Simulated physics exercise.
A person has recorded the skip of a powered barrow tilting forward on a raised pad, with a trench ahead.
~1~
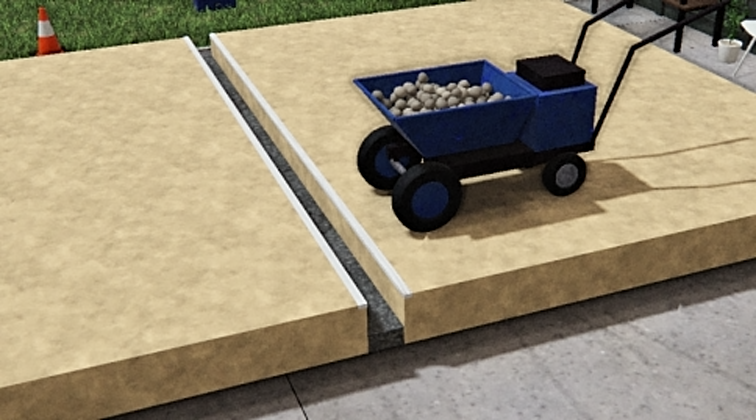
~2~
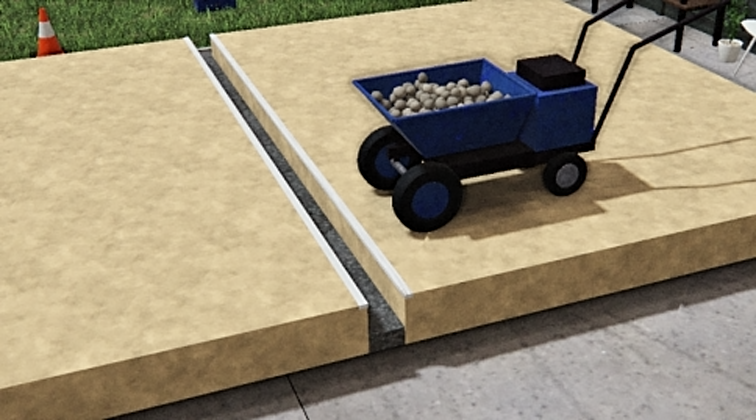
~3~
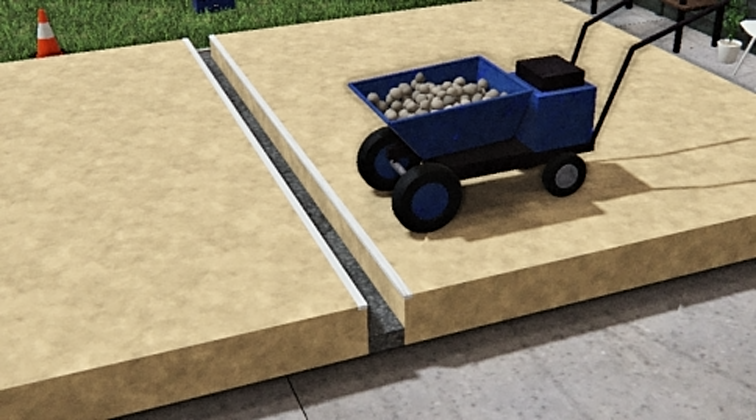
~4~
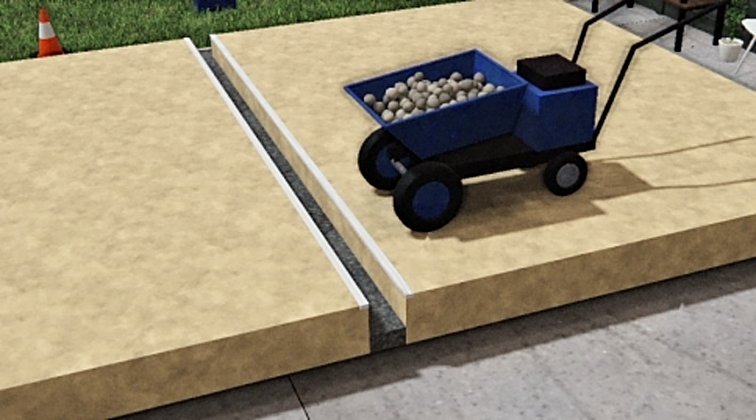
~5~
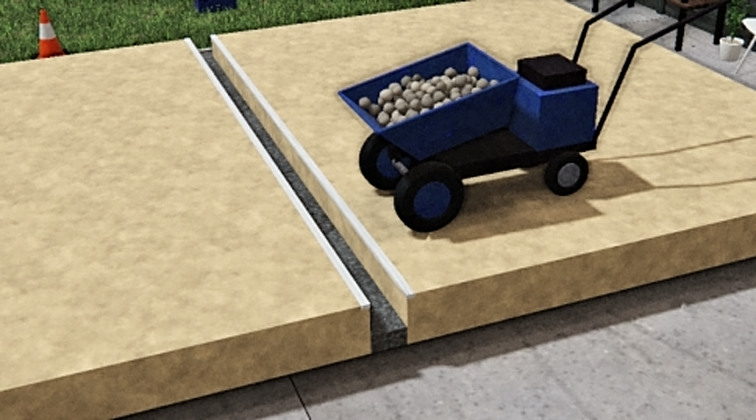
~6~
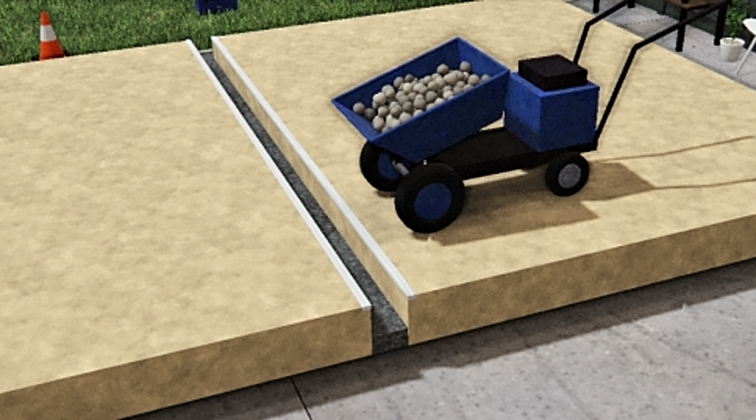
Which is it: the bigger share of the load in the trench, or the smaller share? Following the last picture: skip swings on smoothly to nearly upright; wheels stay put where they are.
The smaller share.
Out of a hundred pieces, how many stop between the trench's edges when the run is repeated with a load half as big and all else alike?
My guess is some 10 in a hundred.
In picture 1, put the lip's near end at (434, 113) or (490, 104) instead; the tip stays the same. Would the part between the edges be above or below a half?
Spot 1 gives the bigger portion, spot 2 gives the minor portion.
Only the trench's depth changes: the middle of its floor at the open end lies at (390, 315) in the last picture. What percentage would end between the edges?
The share would be around 10 per cent.
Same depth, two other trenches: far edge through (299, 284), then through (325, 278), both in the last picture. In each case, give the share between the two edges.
For the first it's 90 per cent, for the second 50 per cent.
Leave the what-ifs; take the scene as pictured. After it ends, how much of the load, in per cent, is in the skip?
That comes to about 10 per cent or so.
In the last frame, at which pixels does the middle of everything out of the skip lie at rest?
Once nothing moves, the middle sits near (284, 229).
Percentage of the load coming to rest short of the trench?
That share comes out near 0 in a hundred.
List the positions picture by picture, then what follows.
Lip of the skip near (395, 120), level; top of the load near (447, 96), river pebbles; first edge of the trench near (385, 262); far edge near (341, 271), the trench under half as wide as the skip, and about as deep as wide, in the first picture.
Lip of the skip near (394, 121), level; top of the load near (446, 95), in the second picture.
Lip of the skip near (390, 124), tipped barely; top of the load near (442, 95), in the third picture.
Lip of the skip near (385, 127), tipped a little; top of the load near (454, 88), in the fourth picture.
Lip of the skip near (379, 133), tipped a little; top of the load near (455, 94), in the fifth picture.
Lip of the skip near (371, 141), tipped clearly; top of the load near (459, 87); first edge of the trench near (388, 264); far edge near (345, 273), in the sixth picture.
Shortly afterwards, skip tipped steeply; the whole lot in the skip.
Next, skip tipped right over; the bulk in the skip; a little beyond it; only a few falling.
Some moments later, skip tipped right over; near a quarter in the skip; only a few in or heaped over the trench; the bulk beyond it.
In the end, skip tipped right over; a little in the skip; a little in or heaped over the trench; the bulk beyond it.
